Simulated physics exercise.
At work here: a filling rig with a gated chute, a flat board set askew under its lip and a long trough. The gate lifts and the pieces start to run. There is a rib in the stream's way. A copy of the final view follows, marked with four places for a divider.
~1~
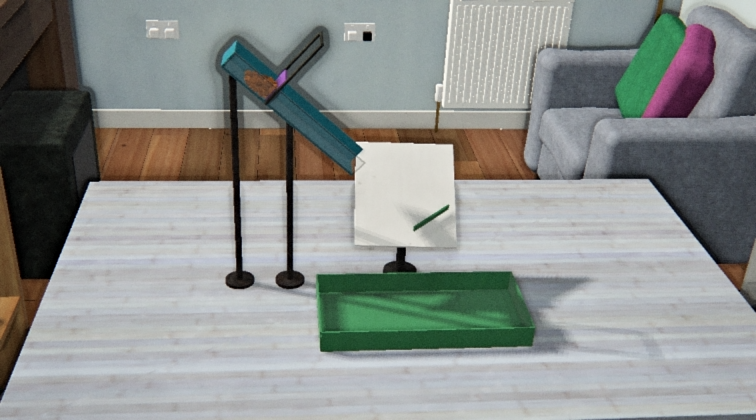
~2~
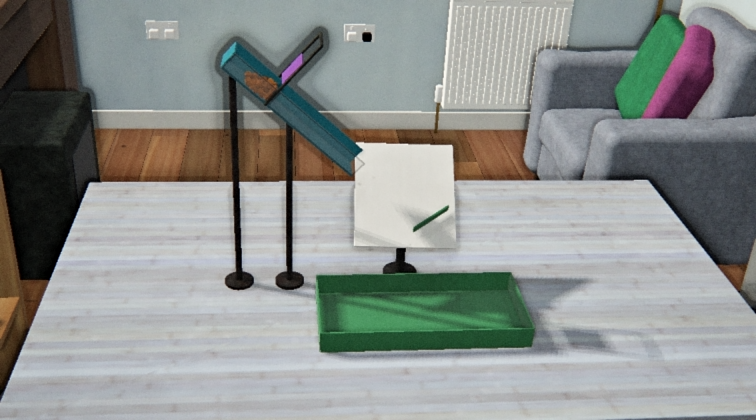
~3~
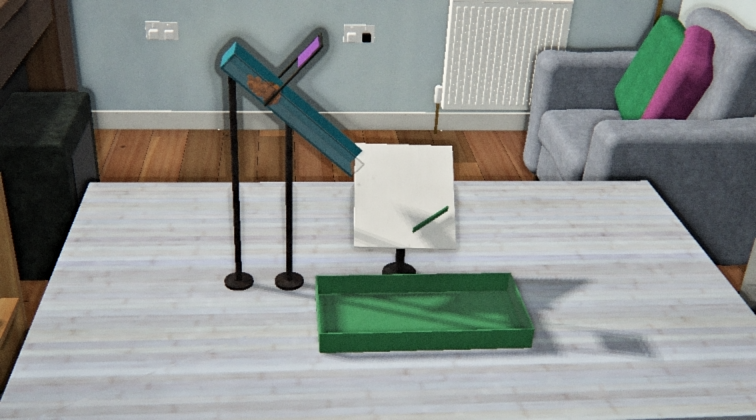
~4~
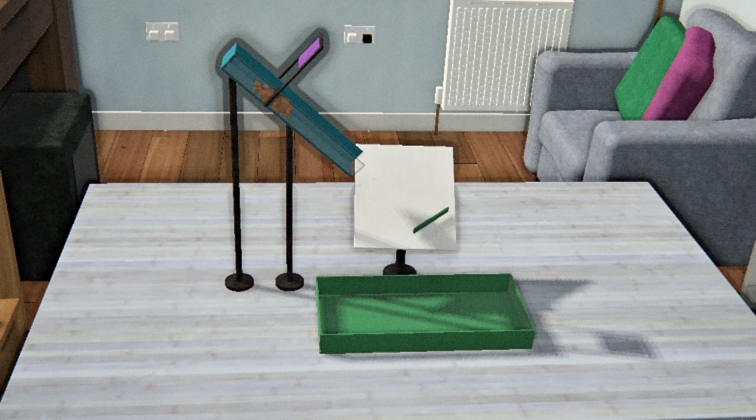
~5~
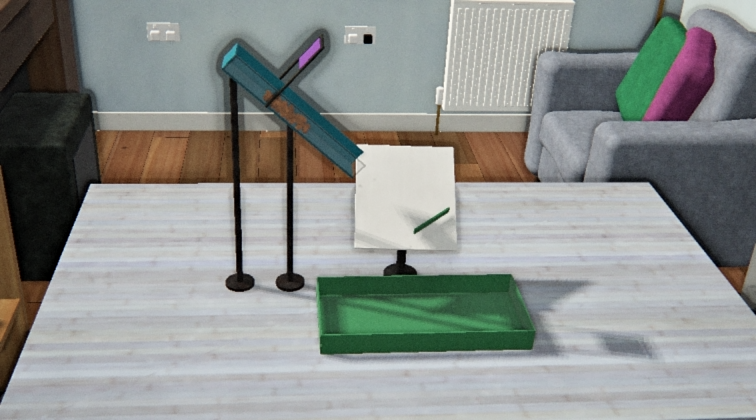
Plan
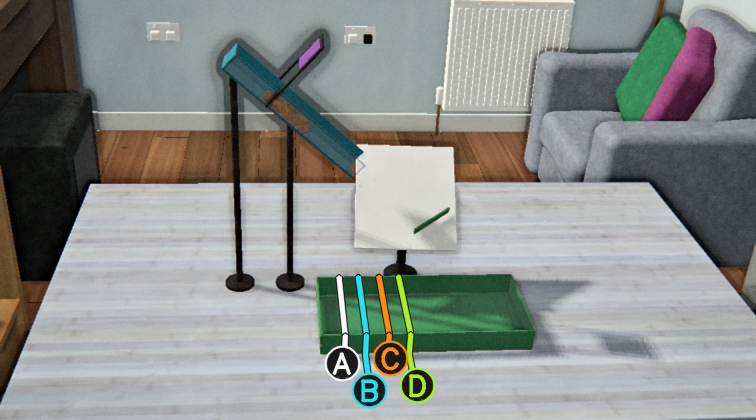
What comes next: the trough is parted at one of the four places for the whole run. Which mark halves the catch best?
It is D.
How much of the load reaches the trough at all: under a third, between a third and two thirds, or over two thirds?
About that: Over two thirds.
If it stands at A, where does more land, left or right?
Right.
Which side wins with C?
Right.
On the marked copy, line A crosses the front rim at (345, 334); line B crosses the front rim at (366, 334); line C crosses the front rim at (389, 333); line D crosses the front rim at (410, 333).
Choosing A, of what is caught, none at all on the left of the divider, the whole lot on the right.
Choosing B, of what is caught, none at all on the left of the divider, the whole lot on the right.
Choosing C, of what is caught, only a few on the left of the divider, all but a few on the right.
Choosing D, of what is caught, close to a quarter on the left of the divider, close to two thirds on the right.
